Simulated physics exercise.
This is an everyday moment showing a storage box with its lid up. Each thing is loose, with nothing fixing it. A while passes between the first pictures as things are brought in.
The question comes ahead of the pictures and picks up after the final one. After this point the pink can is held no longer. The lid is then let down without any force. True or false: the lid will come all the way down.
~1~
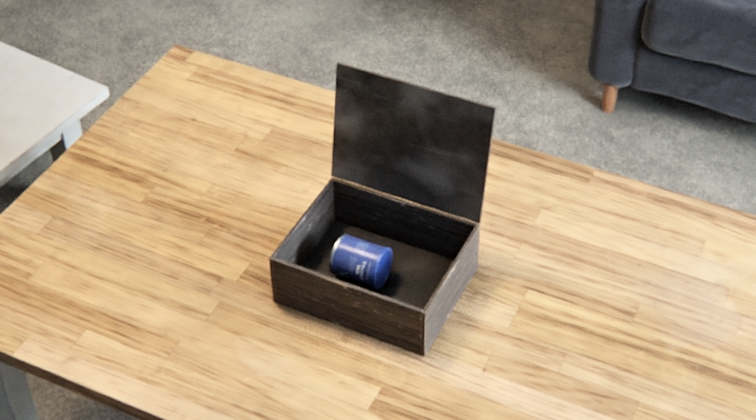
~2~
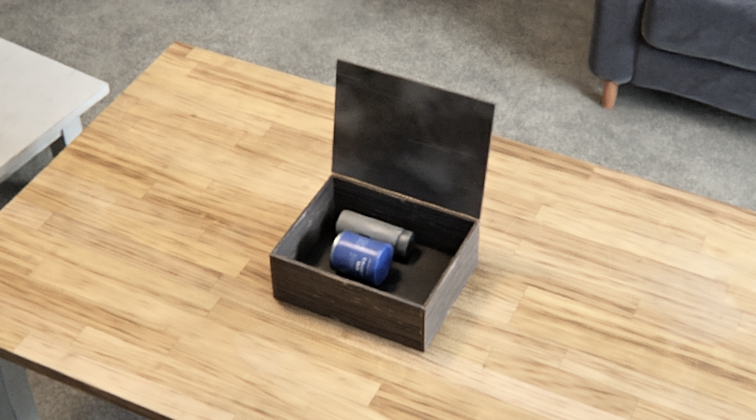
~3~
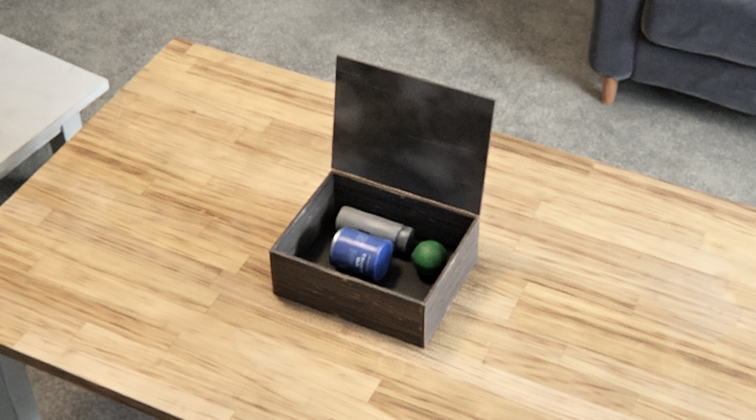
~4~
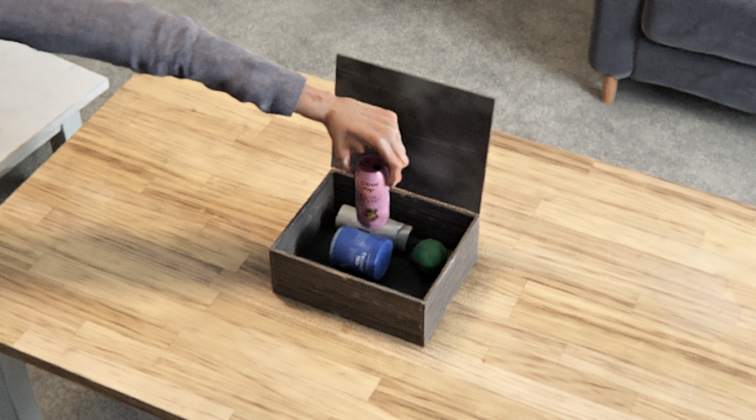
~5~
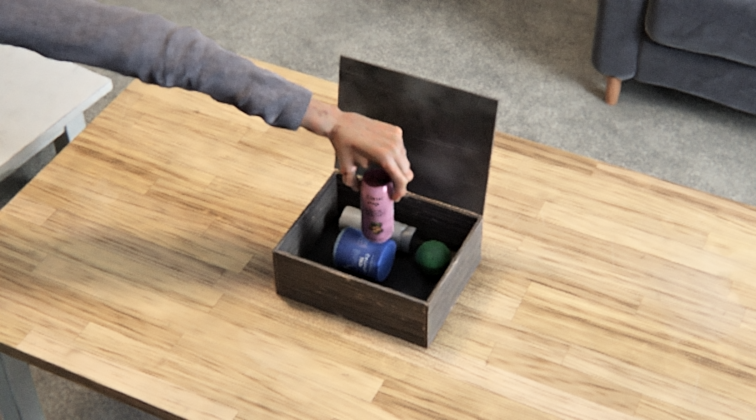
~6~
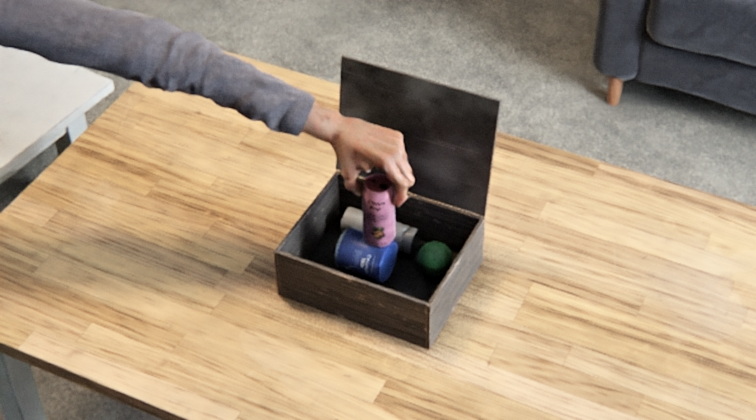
False.
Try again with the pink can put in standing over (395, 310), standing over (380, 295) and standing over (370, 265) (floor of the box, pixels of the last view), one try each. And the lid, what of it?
Results in order: Lid up, lid down, lid up.
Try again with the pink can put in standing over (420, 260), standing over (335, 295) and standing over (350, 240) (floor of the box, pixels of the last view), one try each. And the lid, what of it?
Try 1: Lid shut; try 2: Lid not shut; try 3: Lid shut.
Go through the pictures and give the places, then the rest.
In the first frame, the last thing is not in view yet; blue tin (361, 262).
In the second frame, the last thing is not in view yet; grey shaker (376, 234).
In the third frame, the last thing is not in view yet; green ball (430, 258).
The fourth frame shows coming down; pink can (372, 193); blue tin (361, 253).
The fifth frame shows coming down; pink can (377, 207).
The sixth frame shows put in, still held; pink can (379, 211); green ball (435, 259).
Then, 0.60 s on from there, pink can on its side near (384, 227); blue tin shifted a little.
Then, 1.30 s on from there, lid 76° above the rim; pink can on its side near (388, 225); blue tin shifted a little.
Then, 1.80 s on from there, lid 40° above the rim; pink can on its side near (390, 224); blue tin shifted a little.
Then, 3.10 s on from there, lid 13° above the rim; pink can on its side near (389, 224); blue tin shifted a little.
In the end, lid 13° above the rim; toppled in the box, pink can; the other 3 unmoved. At the end, from the last picture's camera, pink can near (391, 225).
